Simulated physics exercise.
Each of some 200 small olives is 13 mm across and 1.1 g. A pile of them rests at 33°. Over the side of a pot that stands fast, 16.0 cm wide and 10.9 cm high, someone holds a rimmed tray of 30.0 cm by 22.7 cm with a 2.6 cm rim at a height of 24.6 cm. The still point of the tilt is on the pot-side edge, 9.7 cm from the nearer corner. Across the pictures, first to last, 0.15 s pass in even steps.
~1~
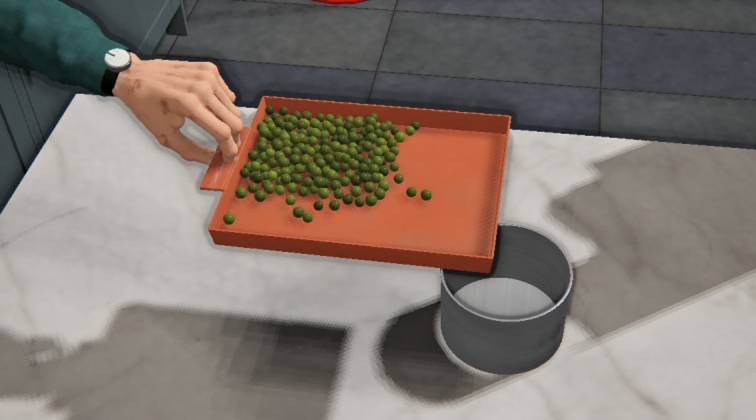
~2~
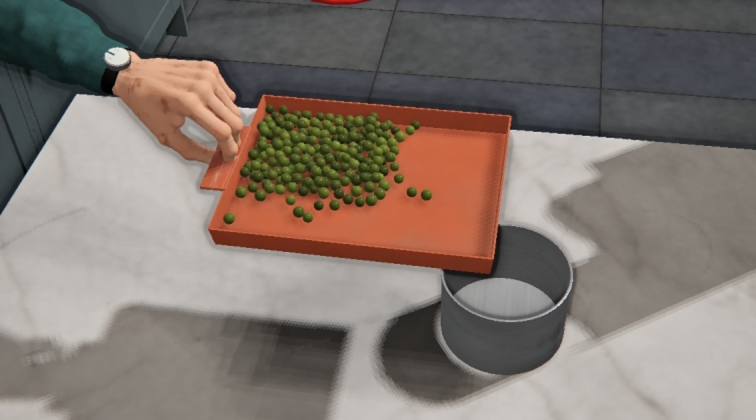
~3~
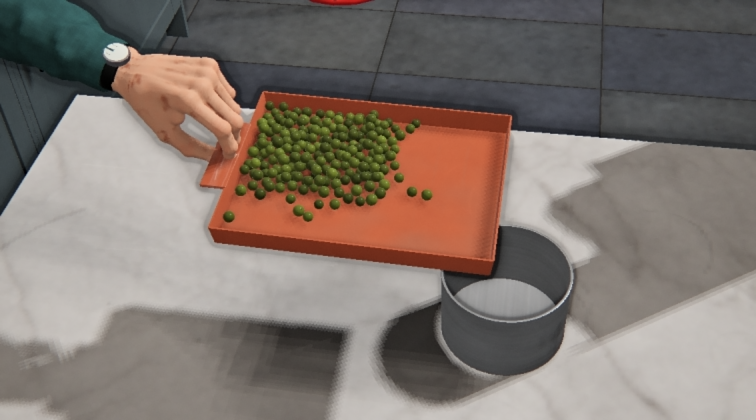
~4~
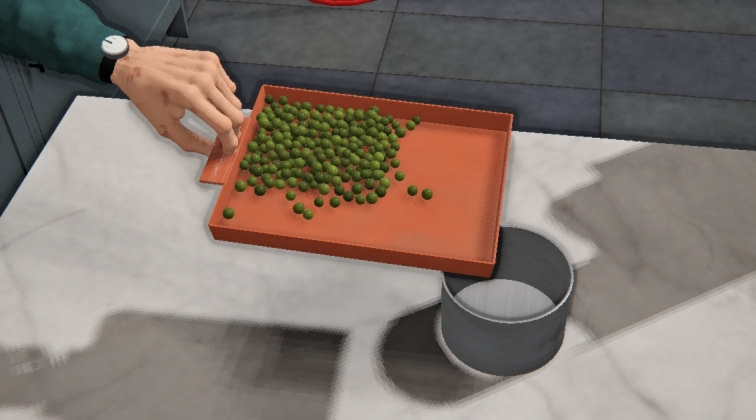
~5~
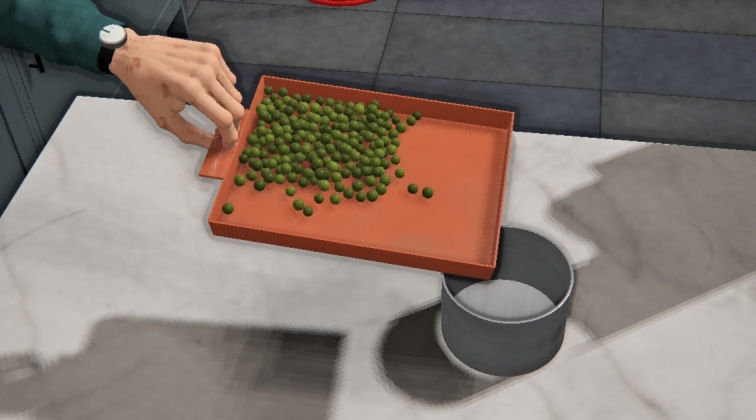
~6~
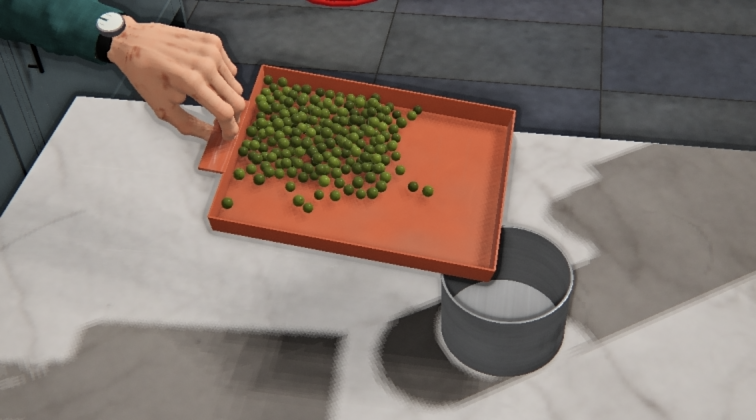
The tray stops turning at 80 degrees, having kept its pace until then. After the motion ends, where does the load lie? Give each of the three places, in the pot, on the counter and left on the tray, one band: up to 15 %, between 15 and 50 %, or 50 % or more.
Pot: Up to 15 %; counter: 50 % or more; left on the tray: Between 15 and 50 %.
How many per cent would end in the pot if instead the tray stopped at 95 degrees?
Around 0 in a hundred.
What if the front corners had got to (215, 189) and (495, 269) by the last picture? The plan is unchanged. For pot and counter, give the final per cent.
You'd end with pot at 0 and counter at 95.
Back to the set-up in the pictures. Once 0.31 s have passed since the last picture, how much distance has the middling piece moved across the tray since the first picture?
Displacement on the tray: About 4 cm.
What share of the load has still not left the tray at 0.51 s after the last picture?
Close to 95 in a hundred parts of the load.
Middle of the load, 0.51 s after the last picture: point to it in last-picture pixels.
Load centre, approx.: (446, 240) px.
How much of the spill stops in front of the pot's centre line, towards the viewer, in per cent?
Share: Some 100 %.
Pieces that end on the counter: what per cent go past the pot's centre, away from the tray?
That works out to about 80 percent.
Then, 0.31 s after the last picture, tilt 45 degrees; the tray holds 100 %, the pot 0 %.
Then, 0.51 s after the last picture, tilt 68 degrees; the tray holds 95 %, the pot 0 %.
Then, 0.83 s after the last picture, tilt 80 degrees; the tray holds 40 %, the pot 0 %.
In the end, pot 0 %, counter 75 %, tray 25 %.
